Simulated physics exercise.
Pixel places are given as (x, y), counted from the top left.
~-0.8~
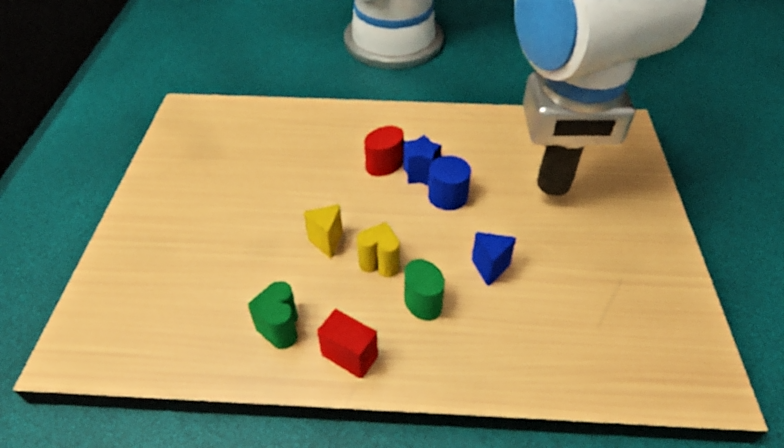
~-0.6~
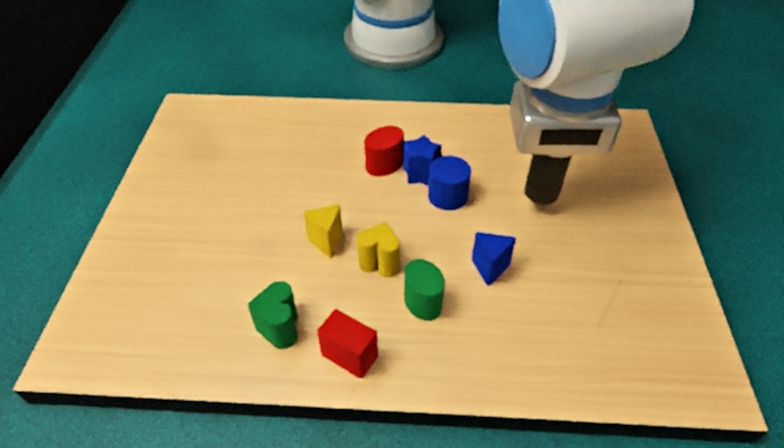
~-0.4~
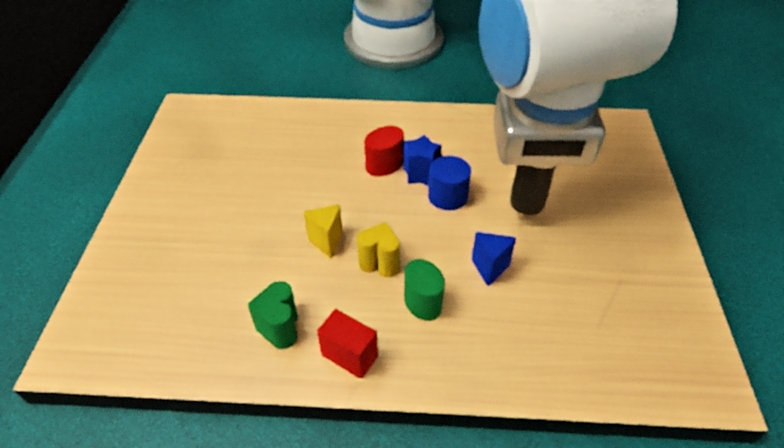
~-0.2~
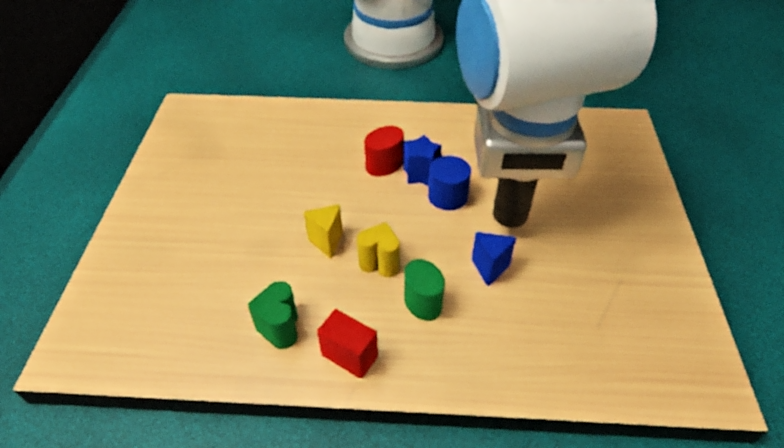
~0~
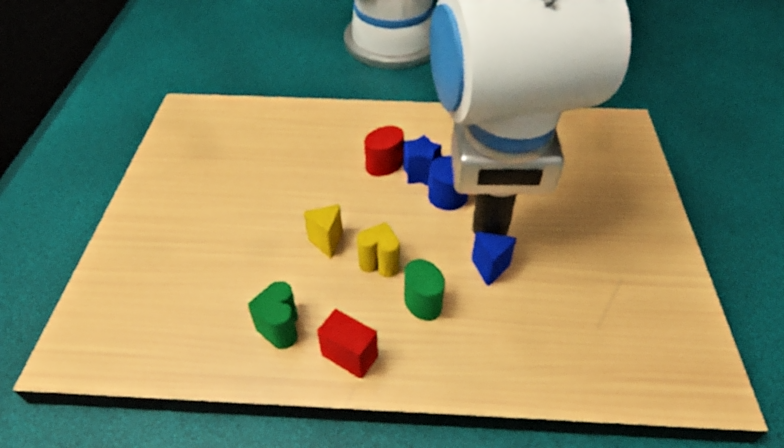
Robot arm moving its dark rod left and nearer across a wooden board toward a blue triangle, the coloured blocks staying still.
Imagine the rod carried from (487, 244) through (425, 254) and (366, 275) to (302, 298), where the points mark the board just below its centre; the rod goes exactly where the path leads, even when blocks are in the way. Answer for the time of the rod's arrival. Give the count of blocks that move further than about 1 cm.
Of all the blocks, just one travels more than a centimetre.
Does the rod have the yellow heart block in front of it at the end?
That would be a no.
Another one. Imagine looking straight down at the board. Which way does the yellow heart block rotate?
It spins clockwise.
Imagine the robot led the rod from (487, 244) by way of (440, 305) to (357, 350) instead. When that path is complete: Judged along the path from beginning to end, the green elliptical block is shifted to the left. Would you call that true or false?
The statement is false.
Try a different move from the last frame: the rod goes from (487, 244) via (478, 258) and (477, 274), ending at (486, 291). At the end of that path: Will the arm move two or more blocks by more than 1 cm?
No, that is not how it ends up.
The first path, step by step. One third of the way, rod at (426, 240); nothing pushed yet.
Two thirds of the way, rod at (364, 261); yellow heart block at (328, 246), turned 45° clockwise.
At the end, rod at (299, 284); green heart block at (269, 305); yellow triangle at (321, 215), turned 20° clockwise; yellow heart block at (284, 246), turned 90° clockwise; blue triangle unmoved.
